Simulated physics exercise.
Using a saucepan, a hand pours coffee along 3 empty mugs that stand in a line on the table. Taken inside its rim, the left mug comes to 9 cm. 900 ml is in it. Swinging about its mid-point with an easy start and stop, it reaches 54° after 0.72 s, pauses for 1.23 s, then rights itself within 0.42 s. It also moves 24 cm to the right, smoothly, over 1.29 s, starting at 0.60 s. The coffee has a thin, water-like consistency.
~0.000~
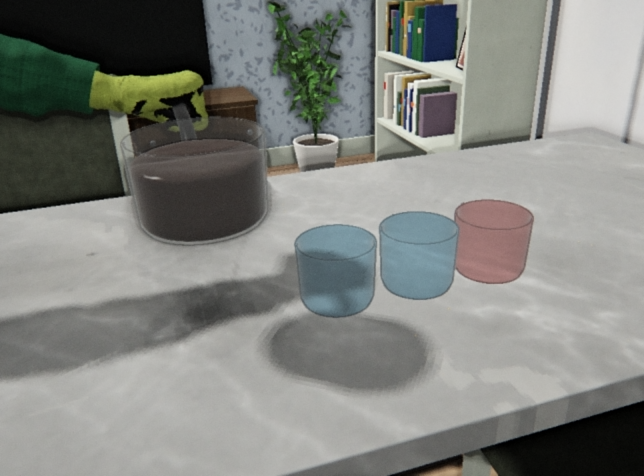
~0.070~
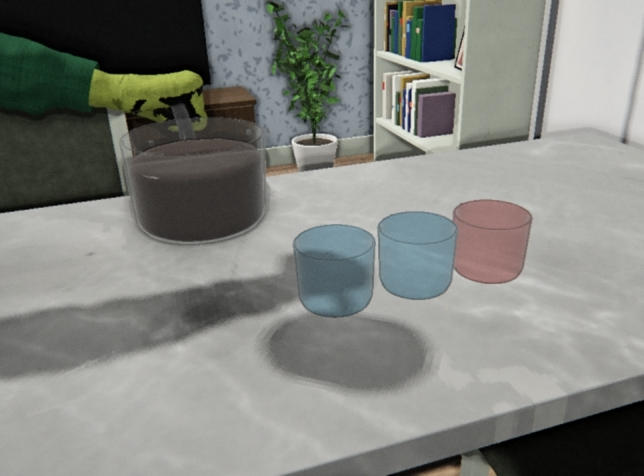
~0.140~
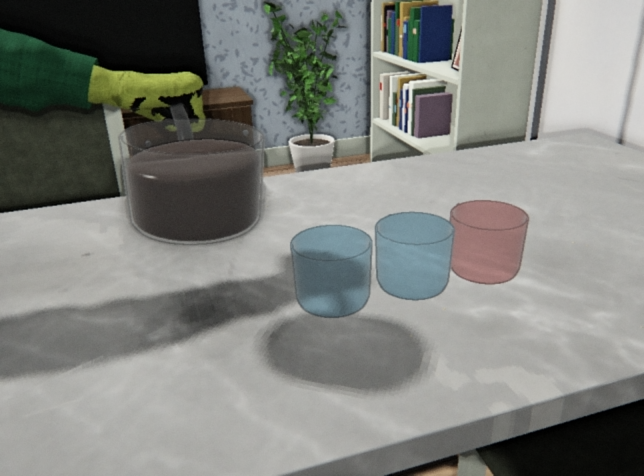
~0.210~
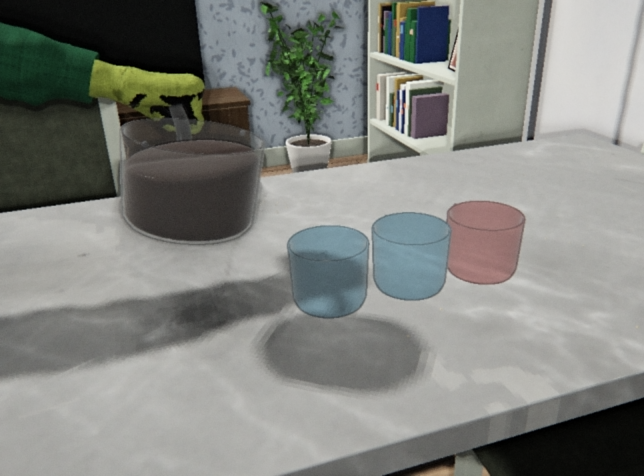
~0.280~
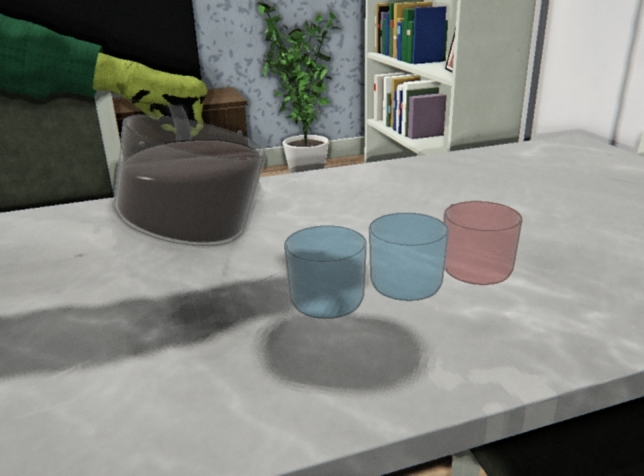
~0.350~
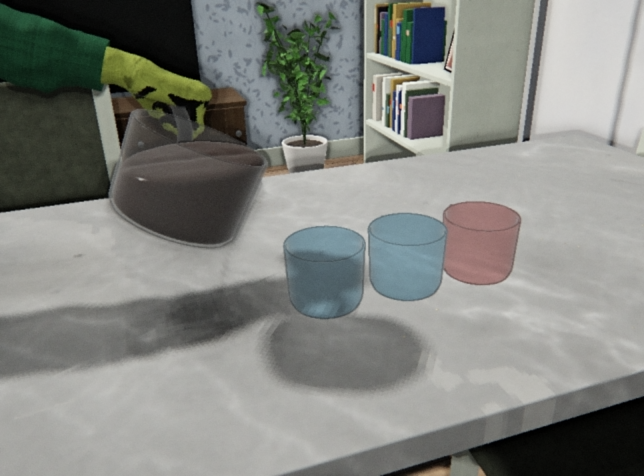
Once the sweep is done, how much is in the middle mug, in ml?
About 90 ml.
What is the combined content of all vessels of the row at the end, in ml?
Roughly 510 ml altogether.
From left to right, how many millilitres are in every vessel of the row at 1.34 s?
The left vessel holds about 320 ml, the middle about 60 ml and the right about 0 ml.
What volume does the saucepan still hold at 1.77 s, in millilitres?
Roughly 330 ml.
Then, 0.92 s in, the tilt is 54° and from the left they hold 250 ml, 0 ml, 0 ml, the saucepan 535 ml, and 35 ml is on the table.
Then, 1.34 s in, the tilt is 54° and from the left they hold 325 ml, 65 ml, 0 ml, the saucepan 410 ml, and 70 ml is on the table.
Then, 1.77 s in, the tilt is 54° and from the left they hold 325 ml, 90 ml, 50 ml, the saucepan 325 ml, and 85 ml is on the table.
Then, 2.24 s in, the tilt is 11° and from the left they hold 325 ml, 90 ml, 95 ml, the saucepan 300 ml, and 85 ml is on the table.
Finally, from the left they hold 325 ml, 90 ml, 95 ml, the saucepan 300 ml, and 85 ml is on the table.
